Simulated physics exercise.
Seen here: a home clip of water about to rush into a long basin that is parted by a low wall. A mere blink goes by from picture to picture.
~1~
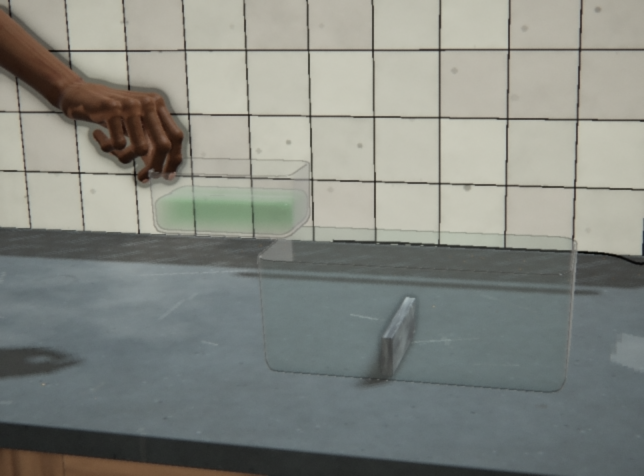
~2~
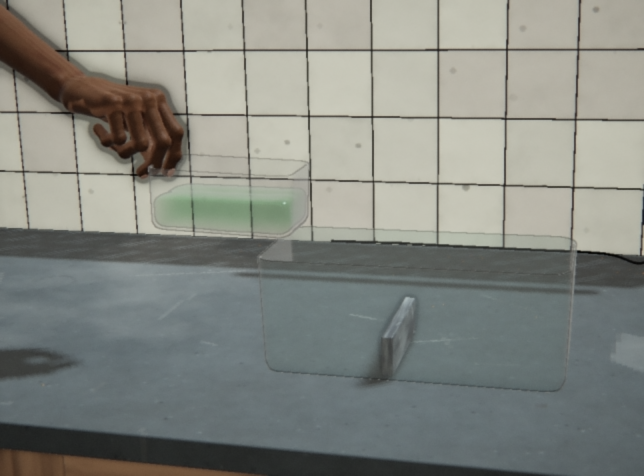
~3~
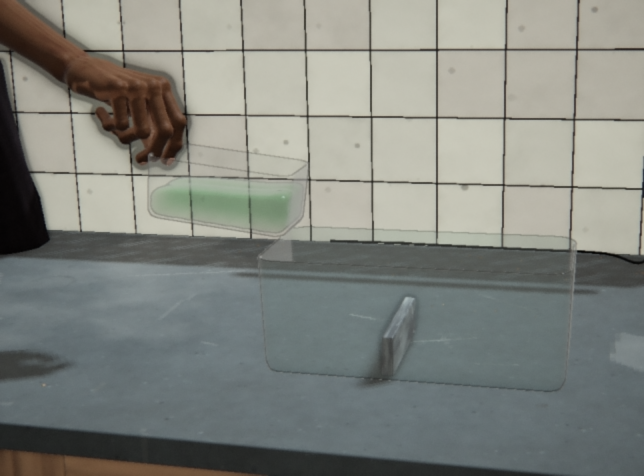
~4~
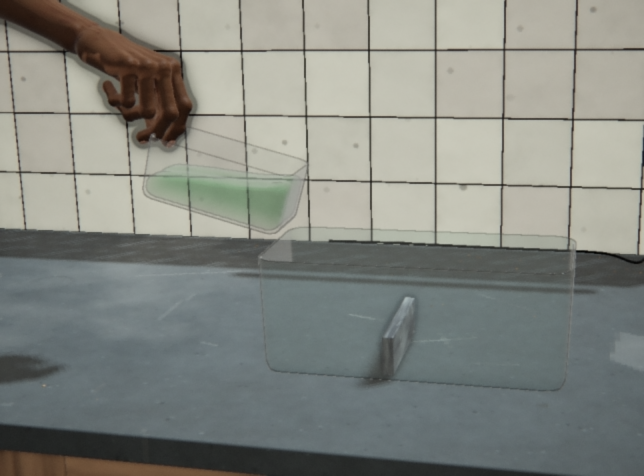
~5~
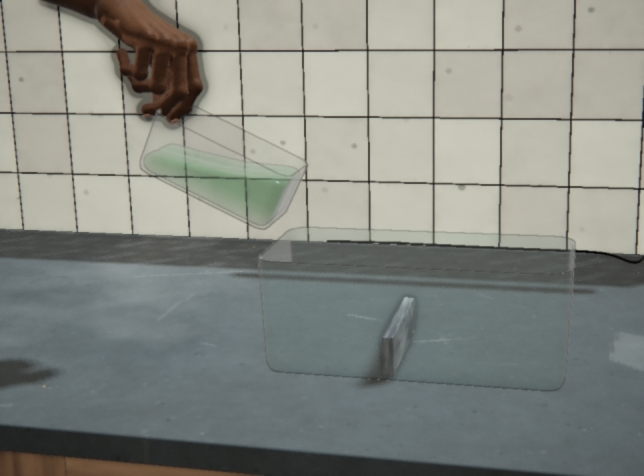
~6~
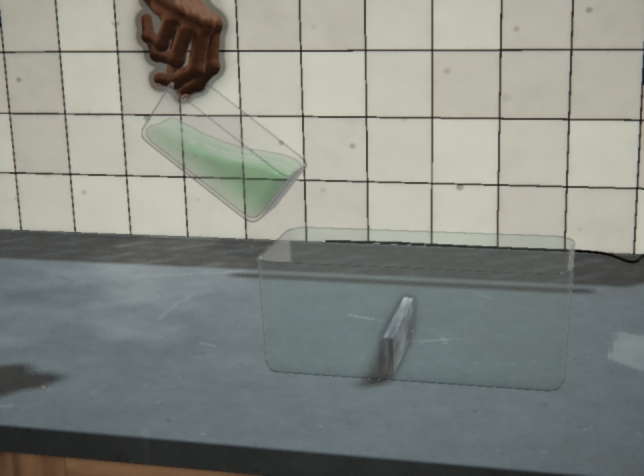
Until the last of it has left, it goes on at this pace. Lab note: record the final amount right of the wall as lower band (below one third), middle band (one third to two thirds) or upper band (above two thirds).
Seems the share right of the wall stays inside the range of a third to two thirds.
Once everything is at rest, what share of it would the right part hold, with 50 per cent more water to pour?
I'd reckon close to 55 %.
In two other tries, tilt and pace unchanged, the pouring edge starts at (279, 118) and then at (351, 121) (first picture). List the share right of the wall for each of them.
Roughly 50 per cent, then roughly 75 per cent.
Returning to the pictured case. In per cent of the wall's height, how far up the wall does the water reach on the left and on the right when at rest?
Roughly 20 left of the wall, roughly 30 right of it.
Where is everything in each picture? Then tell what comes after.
The first picture shows tilt 0°; pouring edge (301, 171); surface from (168, 192) to (301, 197); the long basin's rim runs from (275, 244) to (574, 258); the wall's top is at (399, 318).
The second picture shows tilt 2°; pouring edge (300, 171); surface from (166, 191) to (300, 195).
The third picture shows tilt 7°; pouring edge (300, 171); surface from (164, 184) to (298, 189).
The fourth picture shows tilt 15°; pouring edge (300, 172); surface from (159, 170) to (296, 181).
The fifth picture shows tilt 25°; pouring edge (299, 172); surface from (155, 149) to (296, 174).
The sixth picture shows tilt 37°; pouring edge (298, 172); surface from (158, 122) to (295, 165).
A moment on, the oblong tub is tipped right over and 28 per cent is still to pour, 10 is left of the wall and 0 right of it.
Next, the oblong tub is tipped right over and 3 per cent is still to pour, 21 is left of the wall and 67 right of it.
Then the oblong tub is tipped right over and 0 per cent is still to pour, 32 is left of the wall and 54 right of it.
Later the oblong tub is tipped right over and 0 per cent is still to pour, 37 is left of the wall and 58 right of it.
In the end 37 per cent lies left of the wall, 59 right of it and 4 outside.
